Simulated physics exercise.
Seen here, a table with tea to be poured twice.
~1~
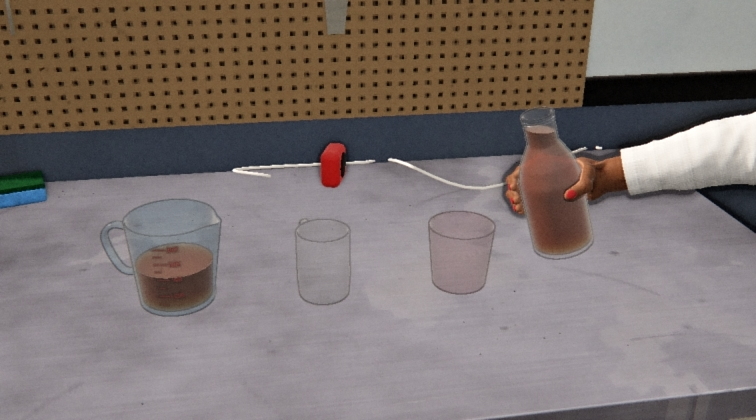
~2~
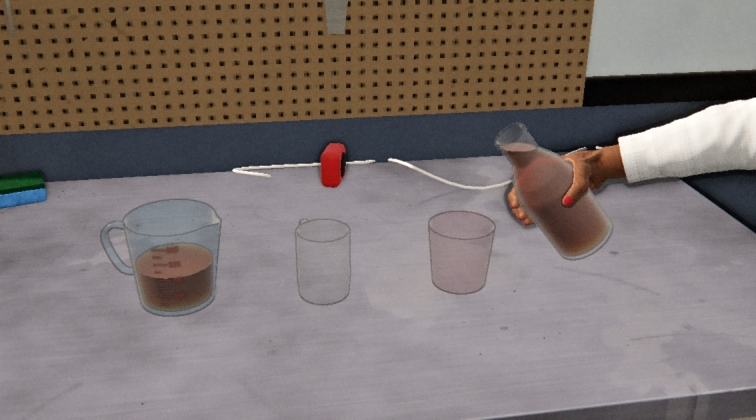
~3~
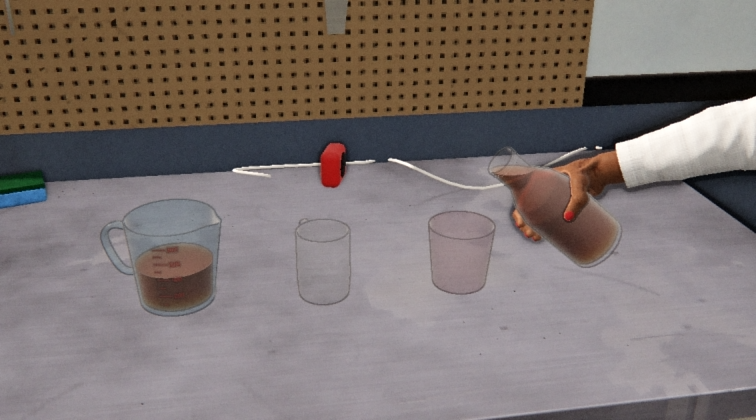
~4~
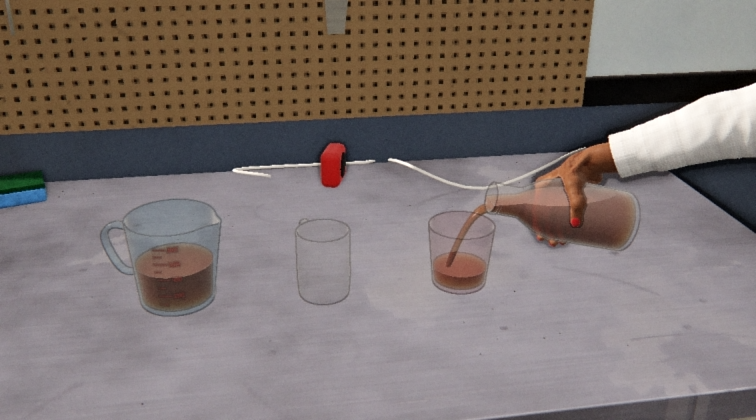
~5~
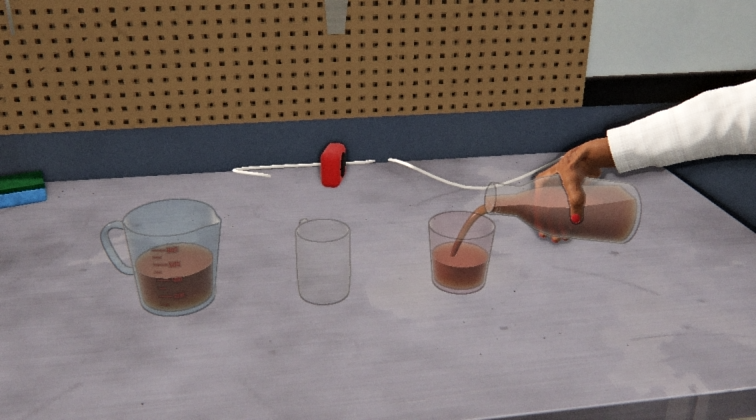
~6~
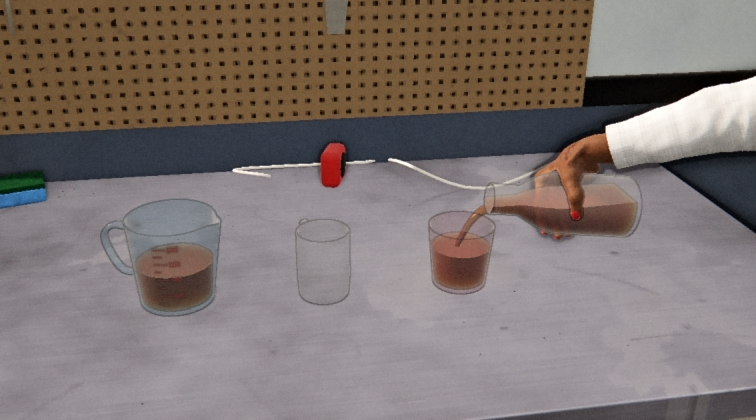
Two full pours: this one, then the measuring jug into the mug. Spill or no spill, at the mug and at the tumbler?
The mug overflows and the tumbler overflows.
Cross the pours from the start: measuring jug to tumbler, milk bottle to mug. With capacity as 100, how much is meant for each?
Near 90 and 250 in a hundred.
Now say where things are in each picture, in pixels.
The first picture shows the hand lifts the milk bottle; milk bottle (550, 178) nearly full; measuring jug (174, 256) about half full; tumbler (460, 251) empty; mug (324, 260) empty.
In the second picture, the milk bottle is brought over; milk bottle (547, 186) tipped 40° with all of its load; tumbler (460, 251) empty.
In the third picture, the milk bottle is brought over; milk bottle (549, 201) tipped 50° with all of its load; tumbler (460, 251) empty.
In the fourth picture, a stream runs into the tumbler; milk bottle (556, 209) tipped 75° with nearly all of its load; tumbler about a quarter full, surface at (460, 265).
In the fifth picture, a stream runs into the tumbler; milk bottle (556, 206) tipped 80° with about three quarters of its load; mug (324, 260) empty.
In the sixth picture, a stream runs into the tumbler; milk bottle (557, 203) tipped 80° with about two thirds of its load; measuring jug about half full, surface at (174, 260); tumbler about two thirds full, surface at (461, 245); mug (324, 260) empty.
Soon after, the tumbler is full to the brim and has run over.
In the end, the mug is full to the brim and has run over; the tumbler is full to the brim and has run over.
